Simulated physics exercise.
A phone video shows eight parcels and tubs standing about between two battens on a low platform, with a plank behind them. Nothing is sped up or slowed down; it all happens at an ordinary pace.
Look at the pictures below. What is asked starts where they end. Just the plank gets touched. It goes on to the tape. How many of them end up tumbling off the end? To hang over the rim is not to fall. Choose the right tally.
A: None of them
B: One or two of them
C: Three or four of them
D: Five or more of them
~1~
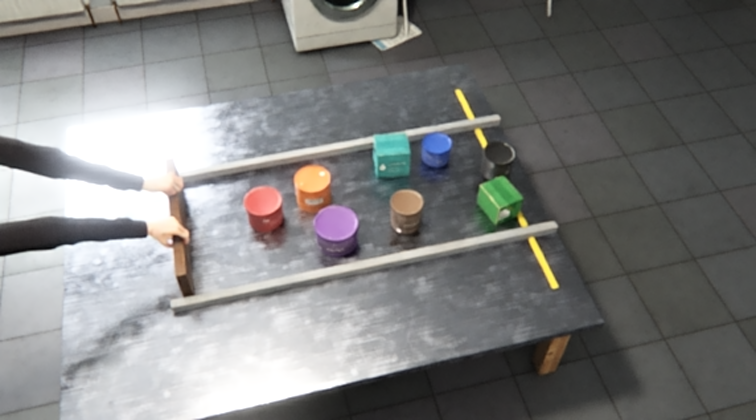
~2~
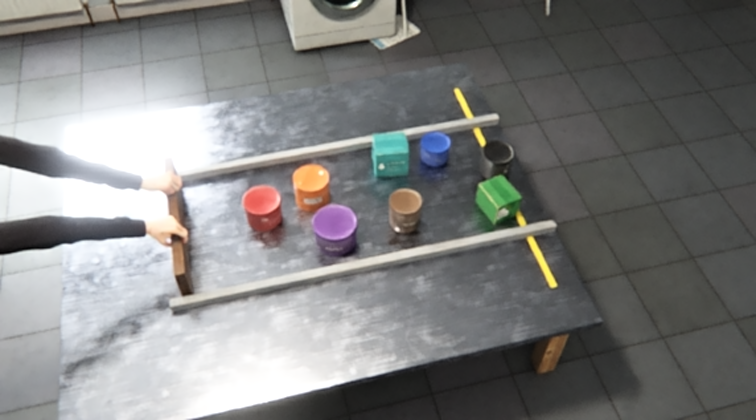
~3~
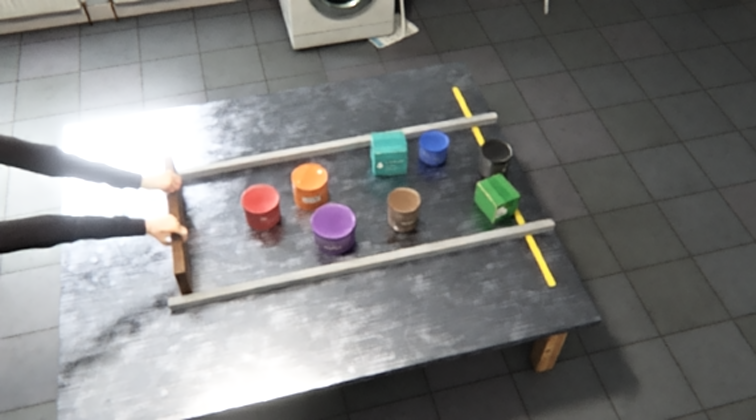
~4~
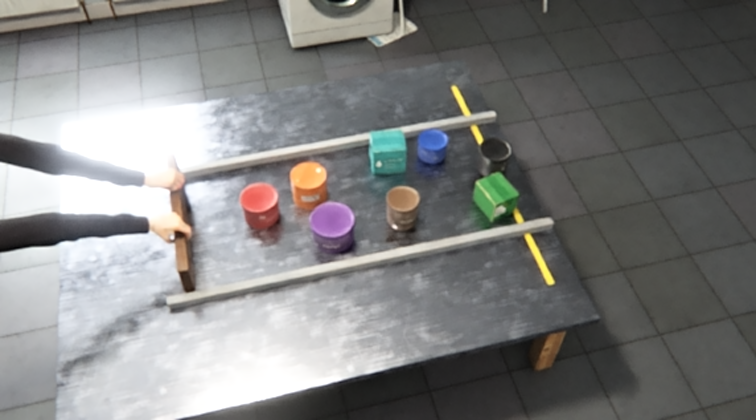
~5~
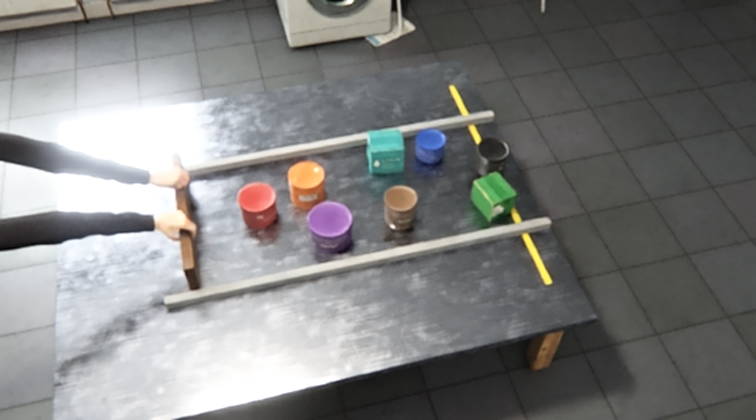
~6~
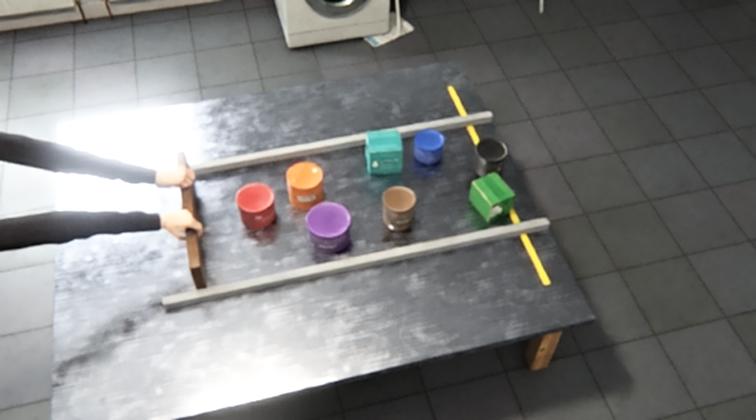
The answer is D.
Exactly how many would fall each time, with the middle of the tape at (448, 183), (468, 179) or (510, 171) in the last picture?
Those tries give 1, 2 and 8.
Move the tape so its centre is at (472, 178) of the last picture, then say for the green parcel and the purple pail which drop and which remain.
Here's the result: The green parcel ends up below, while as for the purple pail, it keeps its place.
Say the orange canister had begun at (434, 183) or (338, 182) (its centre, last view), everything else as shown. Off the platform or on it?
The orange canister ends up below at the first spot and ends up below at the second.
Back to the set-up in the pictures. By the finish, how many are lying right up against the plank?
It's touching 3 at the end.
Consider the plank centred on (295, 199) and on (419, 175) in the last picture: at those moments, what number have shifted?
One spot: 2. Other spot: 7.
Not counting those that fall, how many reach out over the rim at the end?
I count 3 overhanging.
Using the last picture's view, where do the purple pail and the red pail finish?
About (528, 189), and about (511, 163).
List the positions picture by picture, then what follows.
Black pail (497, 162); green parcel (500, 200); blue pail (436, 150); plank (179, 226); tape (501, 177), in the first picture.
Green parcel (498, 199); brown pail (405, 211), in the second picture.
Blue pail (433, 148); turquoise box (389, 154), in the third picture.
Black pail (493, 158); purple pail (333, 228), in the fourth picture.
Green parcel (493, 196); plank (185, 220), in the fifth picture.
Black pail (490, 159); green parcel (492, 197); blue pail (429, 147); plank (191, 219); tape (493, 174), in the sixth picture.
Soon after, none off yet; black pail at rest near (490, 159); green parcel at rest near (492, 197); blue pail at rest near (429, 147).
After that, none off yet; black pail at rest near (490, 159); green parcel at rest near (492, 197); blue pail displaced a little near (432, 145).
And then, none off yet; black pail at rest near (490, 159); green parcel displaced about its own width near (528, 193); blue pail displaced well along near (493, 125).
In the end, the number that fall off is five or more; gone, brown pail, turquoise box, blue pail, green parcel and black pail.
